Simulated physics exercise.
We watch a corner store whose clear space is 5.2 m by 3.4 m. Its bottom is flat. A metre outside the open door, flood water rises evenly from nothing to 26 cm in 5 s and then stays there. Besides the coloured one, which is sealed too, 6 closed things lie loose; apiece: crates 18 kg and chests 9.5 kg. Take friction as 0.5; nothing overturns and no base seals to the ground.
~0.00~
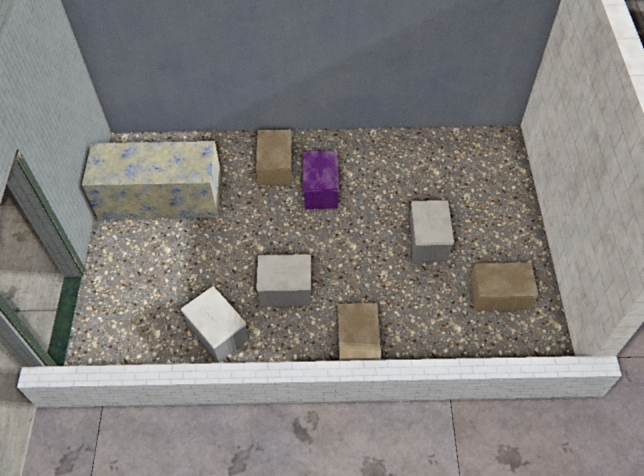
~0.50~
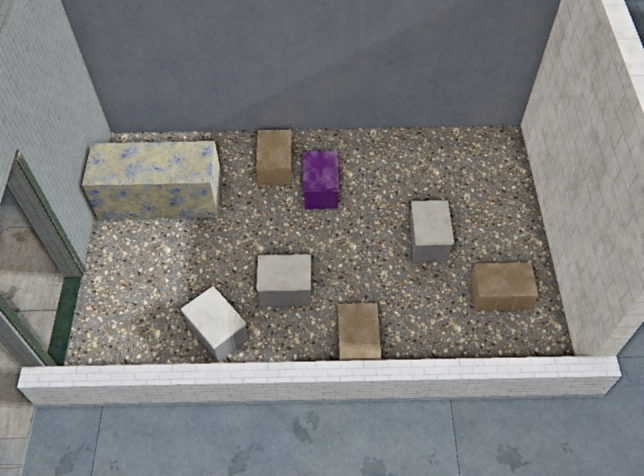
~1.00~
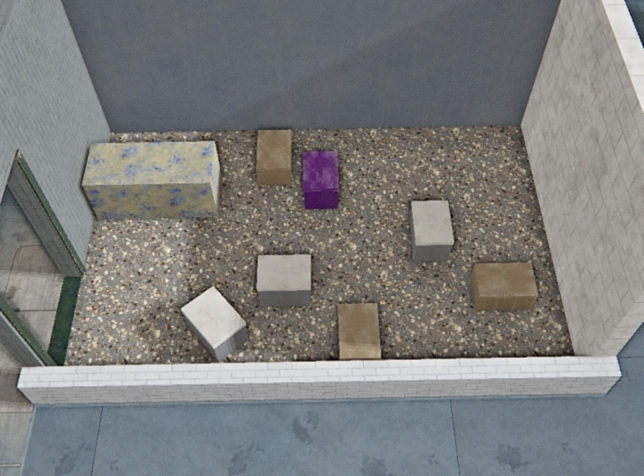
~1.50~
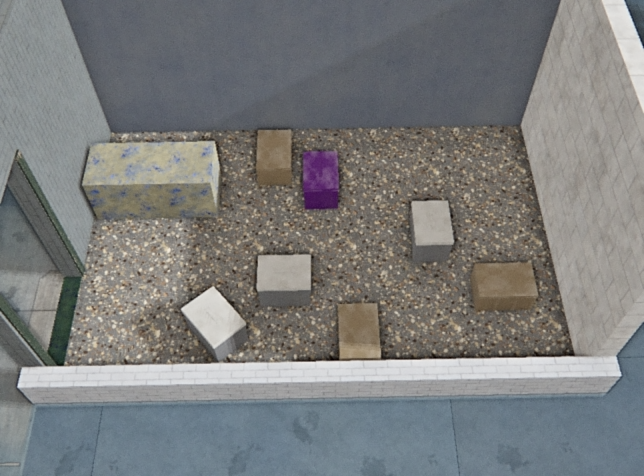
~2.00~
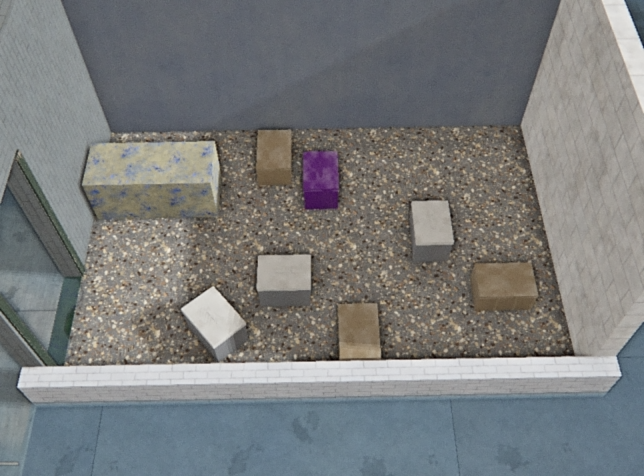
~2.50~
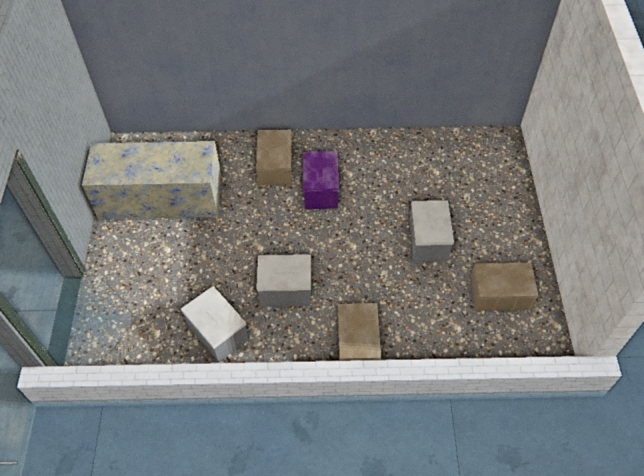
The footage shows a purple box among pale and brown blocks in a walled room, all motionless, as bluish water covers the ground outside, then spreads through the open doorway on the left onto the nearby pebbled floor.
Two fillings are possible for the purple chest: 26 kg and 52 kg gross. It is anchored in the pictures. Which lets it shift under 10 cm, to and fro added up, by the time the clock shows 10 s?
I expect that the lower weight is enough.
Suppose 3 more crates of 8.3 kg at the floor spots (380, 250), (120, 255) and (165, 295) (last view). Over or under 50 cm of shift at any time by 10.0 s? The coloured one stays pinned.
In turn: Over, short of it, more.
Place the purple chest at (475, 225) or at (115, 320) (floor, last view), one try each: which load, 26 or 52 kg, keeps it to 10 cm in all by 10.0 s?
In turn: Only the larger holds; neither is enough.
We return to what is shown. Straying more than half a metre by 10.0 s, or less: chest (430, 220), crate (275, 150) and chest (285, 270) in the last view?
In turn: Past it, under, over.
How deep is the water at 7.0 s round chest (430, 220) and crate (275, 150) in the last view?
About 3 and 3 cm.
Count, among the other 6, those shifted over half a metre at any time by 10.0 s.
I count 5.
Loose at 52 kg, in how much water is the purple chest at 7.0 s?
Roughly 6 cm.
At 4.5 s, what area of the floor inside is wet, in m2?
Roughly 5.0 m2.
After 3.5 s the purple chest would be 0 cm from its start with 26 kg and 0 cm from its start with 52 kg; 0 cm of water round it then.
After 4.5 s the purple chest would be 0 cm from its start with 26 kg and 0 cm from its start with 52 kg; 0 cm of water round it then.
After 7.0 s the purple chest would be 0 cm from its start with 26 kg and 0 cm from its start with 52 kg; 6 cm of water round it then.
After 10.0 s the purple chest would be 0 cm from its start with 26 kg and 0 cm from its start with 52 kg; 6 cm of water round it then.
